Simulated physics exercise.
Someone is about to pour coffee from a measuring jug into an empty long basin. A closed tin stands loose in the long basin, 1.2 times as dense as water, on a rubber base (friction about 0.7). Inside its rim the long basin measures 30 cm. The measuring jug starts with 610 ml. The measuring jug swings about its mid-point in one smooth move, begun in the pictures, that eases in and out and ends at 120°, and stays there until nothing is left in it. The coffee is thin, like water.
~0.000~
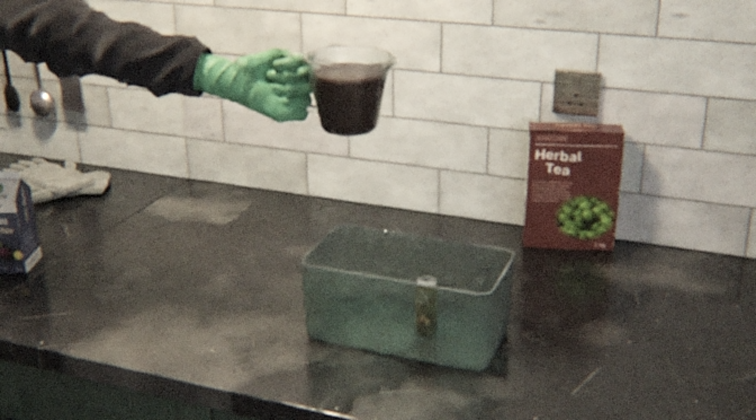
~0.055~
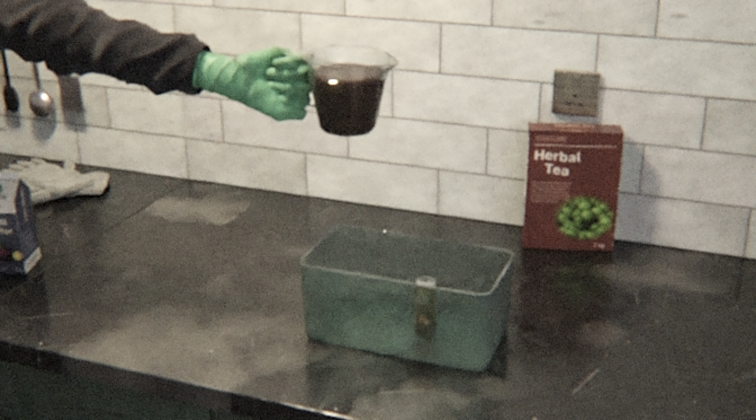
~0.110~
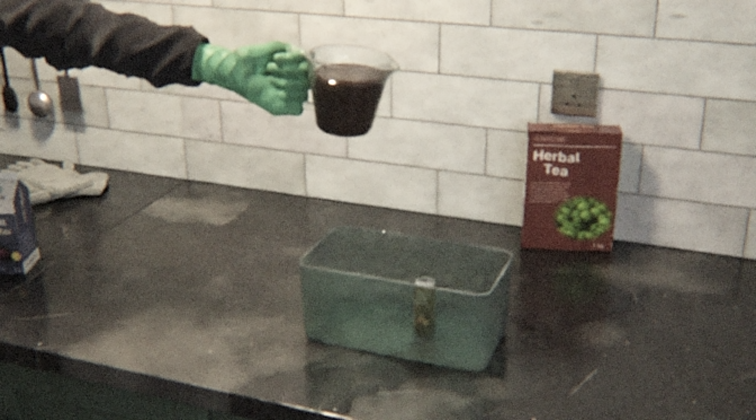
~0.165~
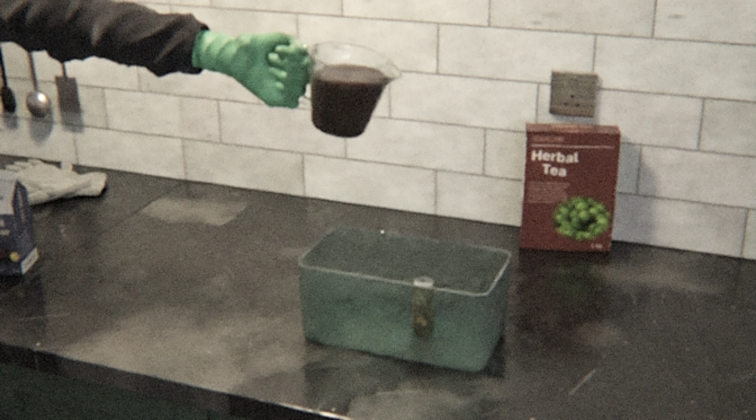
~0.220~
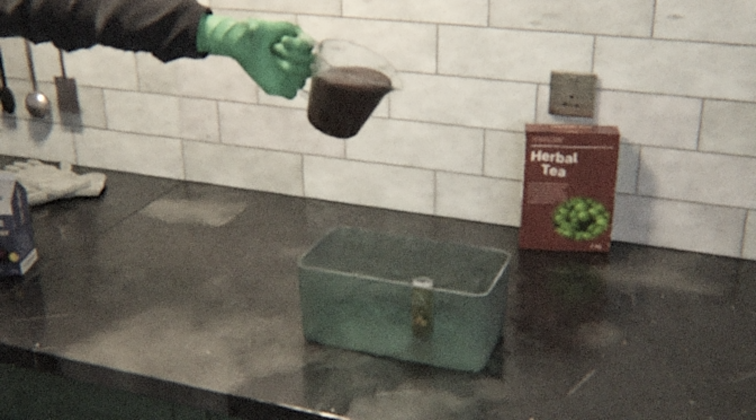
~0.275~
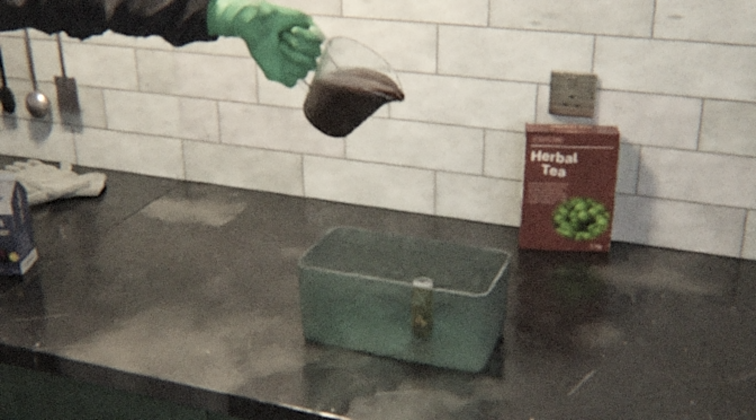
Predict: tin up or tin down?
The tin stays up.
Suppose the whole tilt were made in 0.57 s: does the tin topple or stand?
The tin falls.
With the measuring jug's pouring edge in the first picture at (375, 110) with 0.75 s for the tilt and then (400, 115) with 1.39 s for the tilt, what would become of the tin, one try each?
First it goes over; then it stays up.
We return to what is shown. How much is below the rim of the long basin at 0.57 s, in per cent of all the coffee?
About 16 per cent.
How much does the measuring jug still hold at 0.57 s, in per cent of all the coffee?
Some 34 per cent.
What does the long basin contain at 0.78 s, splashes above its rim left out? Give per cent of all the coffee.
Near 82 in a hundred.
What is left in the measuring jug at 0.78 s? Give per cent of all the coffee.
Some 1 per cent.
By 0.57 s the tilt is 103° and 34 per cent is still to pour; the tin stands where it began.
By 0.78 s the tilt is 120° and 1 per cent is still to pour; the tin stands where it began.
By 1.01 s the tilt is 120° and 0 per cent is still to pour; the tin stands where it began.
By 1.25 s the tilt is 120° and 0 per cent is still to pour; the tin stands where it began.
At rest the tin stands where it began.
